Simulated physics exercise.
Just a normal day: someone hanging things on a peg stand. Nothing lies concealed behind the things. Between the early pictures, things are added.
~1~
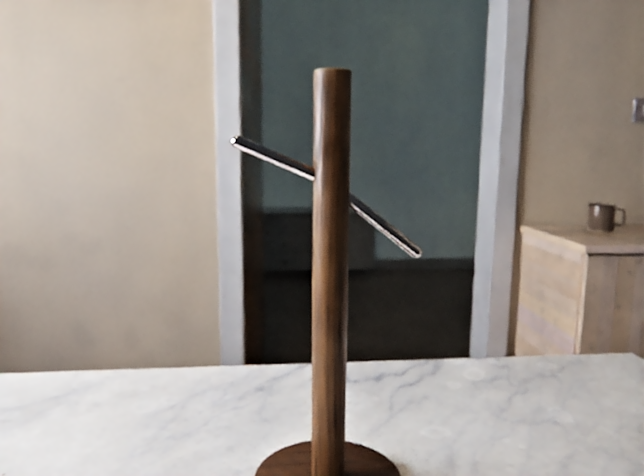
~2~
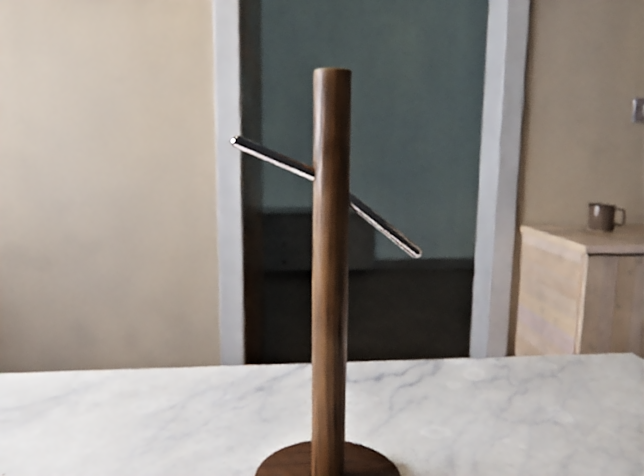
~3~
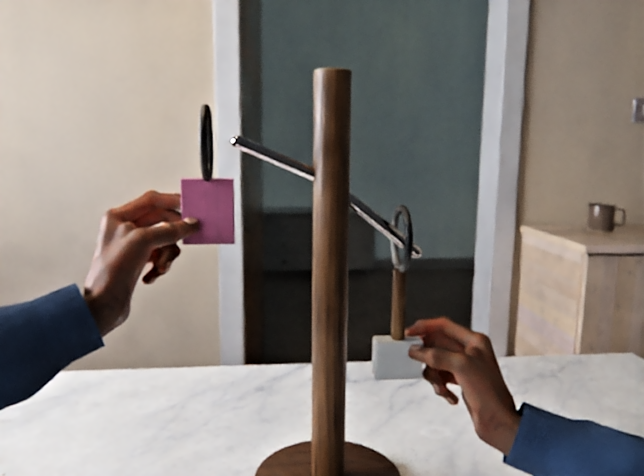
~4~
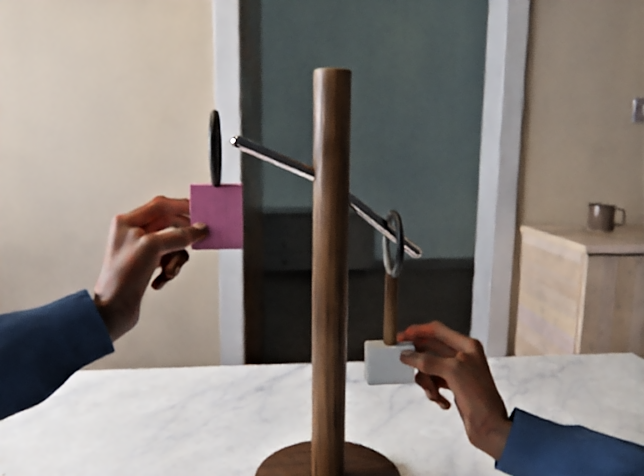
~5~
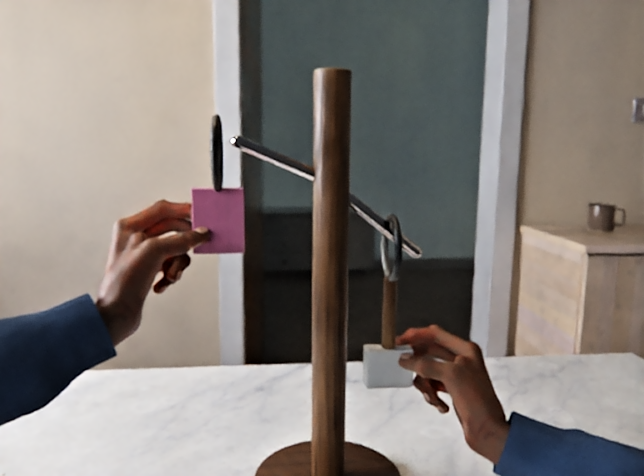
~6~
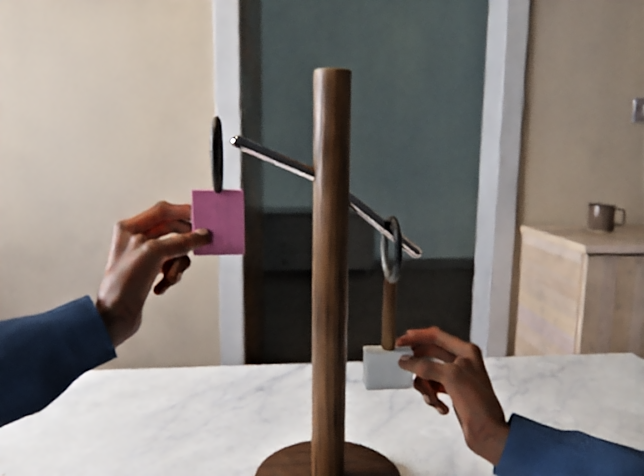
On a marble table, two hands bring a pink tag and white brush to a peg stand.
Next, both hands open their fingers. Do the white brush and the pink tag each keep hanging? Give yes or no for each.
White brush - no, pink tag - no.
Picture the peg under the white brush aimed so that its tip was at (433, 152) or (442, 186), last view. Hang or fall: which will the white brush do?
The white brush is held up on the first try and is held up on the second.
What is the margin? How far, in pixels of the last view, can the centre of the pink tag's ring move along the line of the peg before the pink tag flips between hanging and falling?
Right, by around 24 pixels.
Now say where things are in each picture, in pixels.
In the first frame, peg stand (329, 294).
In the second frame, peg stand (329, 294).
In the third frame, still on the way; white brush (399, 293); peg stand (329, 294).
In the fourth frame, still on the way; pink tag (216, 180); peg stand (329, 294).
In the fifth frame, still on the way; white brush (390, 301); peg stand (329, 294).
In the sixth frame, in place, still held; white brush (390, 302); pink tag (218, 186); peg stand (329, 294).
Then, 0.24 s after the last picture, white brush falling near (444, 397); pink tag falling near (222, 379).
At rest, the white brush slips down, near (508, 466); the pink tag slips down, near (224, 438).
